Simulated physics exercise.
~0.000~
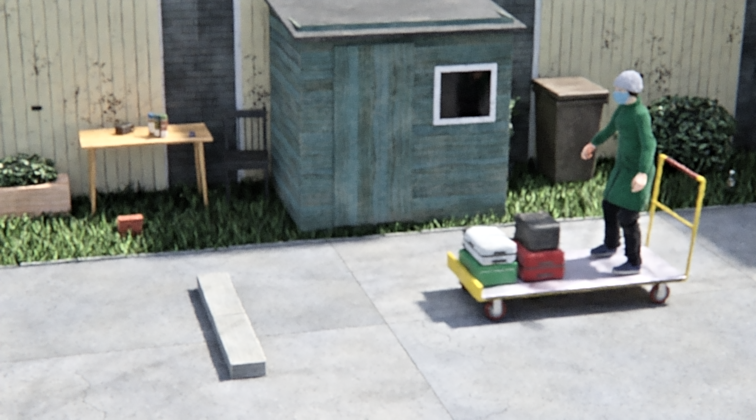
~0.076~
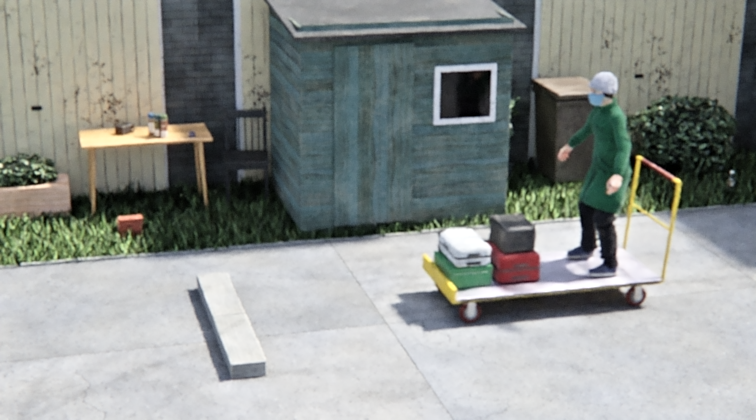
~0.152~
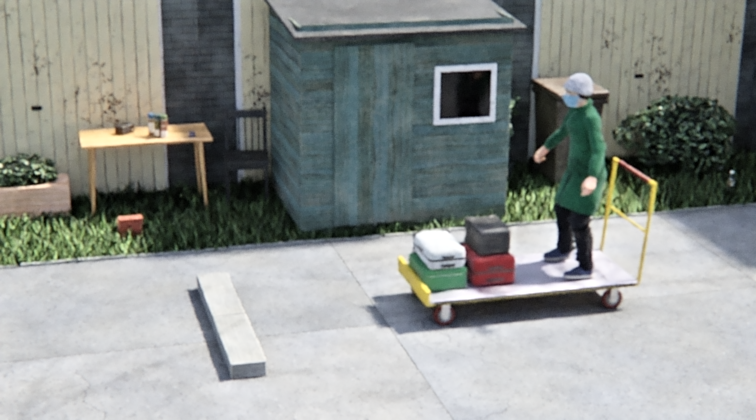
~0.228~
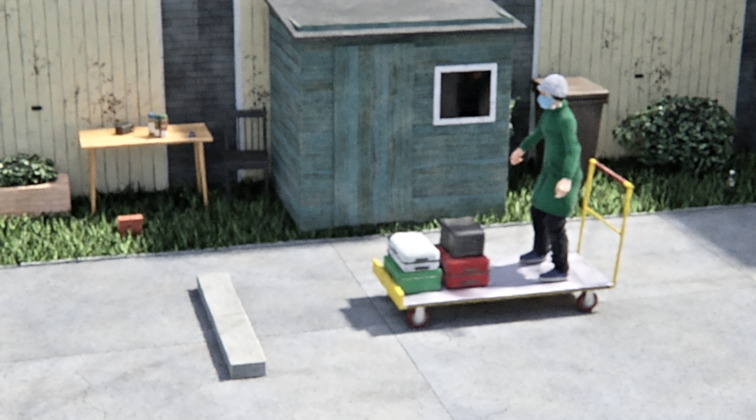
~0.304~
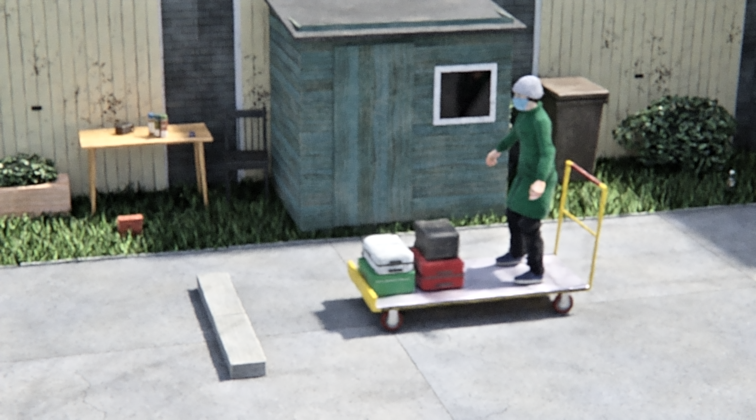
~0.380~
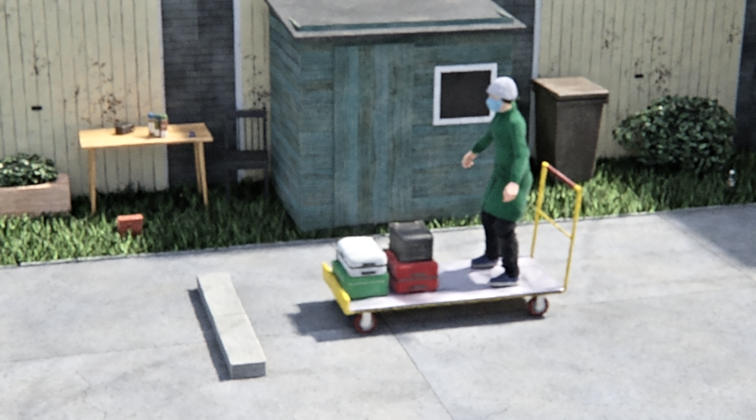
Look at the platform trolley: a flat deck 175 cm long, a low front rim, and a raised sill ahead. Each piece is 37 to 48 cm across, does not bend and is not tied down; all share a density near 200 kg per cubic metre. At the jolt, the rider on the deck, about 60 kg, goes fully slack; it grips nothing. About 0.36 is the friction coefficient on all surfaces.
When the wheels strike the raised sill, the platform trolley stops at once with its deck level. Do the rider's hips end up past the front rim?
Chances are it will exit over the front.
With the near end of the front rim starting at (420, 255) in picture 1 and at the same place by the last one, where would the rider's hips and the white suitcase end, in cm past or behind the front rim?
Hips: 60 cm behind; white: 80 cm past.
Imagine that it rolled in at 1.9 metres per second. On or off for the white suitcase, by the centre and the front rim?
Then the white one would not stay put.
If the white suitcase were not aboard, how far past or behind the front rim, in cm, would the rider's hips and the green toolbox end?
In that case the hips would go 30 cm past the front rim while green stays 20 cm short of it.
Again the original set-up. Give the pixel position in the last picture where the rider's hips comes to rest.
(204, 323).
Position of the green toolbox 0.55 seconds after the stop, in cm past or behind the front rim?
Roughly 20 cm short of the front rim.
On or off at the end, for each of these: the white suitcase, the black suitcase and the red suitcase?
Finally white dropped, black dropped, red still riding.
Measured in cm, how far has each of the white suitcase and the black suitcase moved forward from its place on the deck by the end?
The white one ends 150 cm ahead of its place and the black one 160 cm ahead.
After 0.66 s the deck stops.
After 0.91 s the rider's hips are 80 cm behind the rim, near (335, 214) in the last picture's view.
After 1.21 s the rider's hips are 31 cm behind the rim, near (273, 251) in the last picture's view.
After 1.66 s the rider's hips are 21 cm past the rim, near (206, 270) in the last picture's view.
Final state at 3.4 s, past the rim, white suitcase, black suitcase and the rider's hips; behind it, red suitcase and green toolbox.
